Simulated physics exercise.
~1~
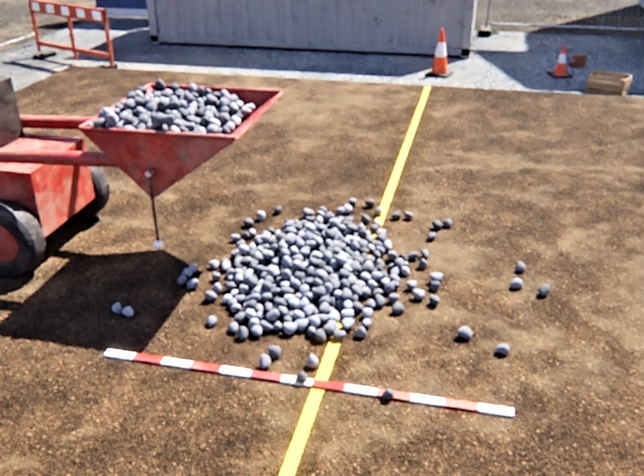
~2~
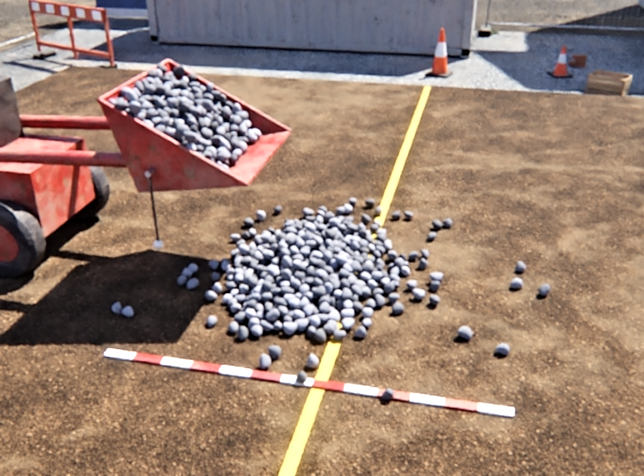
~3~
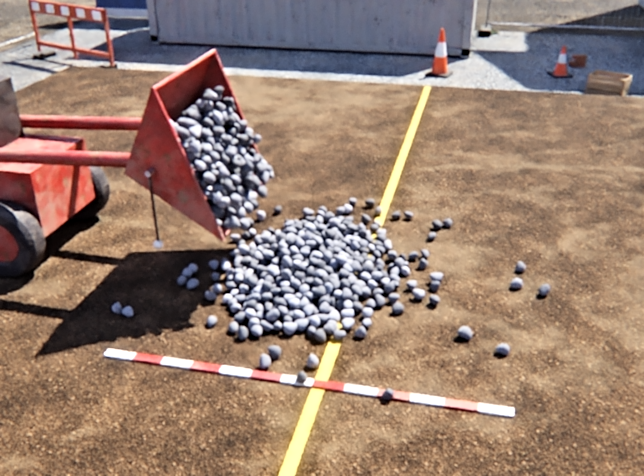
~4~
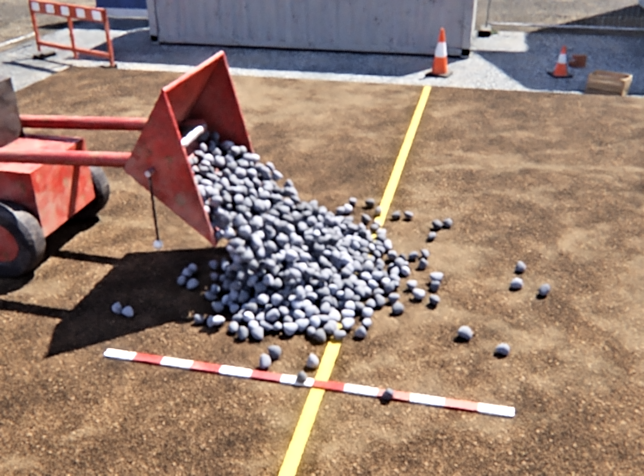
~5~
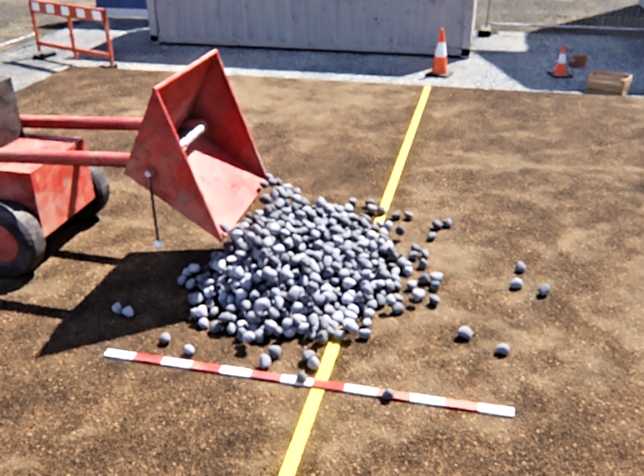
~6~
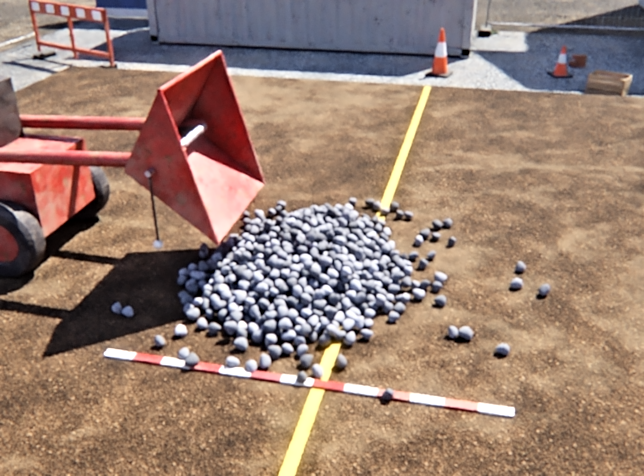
A red loader at the left holds a raised bucket heaped with rounded grey stones over brown, level ground, seen from above by a still camera. Below lies a loose pile of similar stones across a painted yellow line, with a red and white striped bar in front and cones, a barrier and a pale container behind. The bucket tips steeply forward to the right, and its stones slide down towards the lip. They pour onto the pile until the bucket is empty. It stays tipped above a broader, taller heap, mostly left of the line, with a few stones reaching the bar.
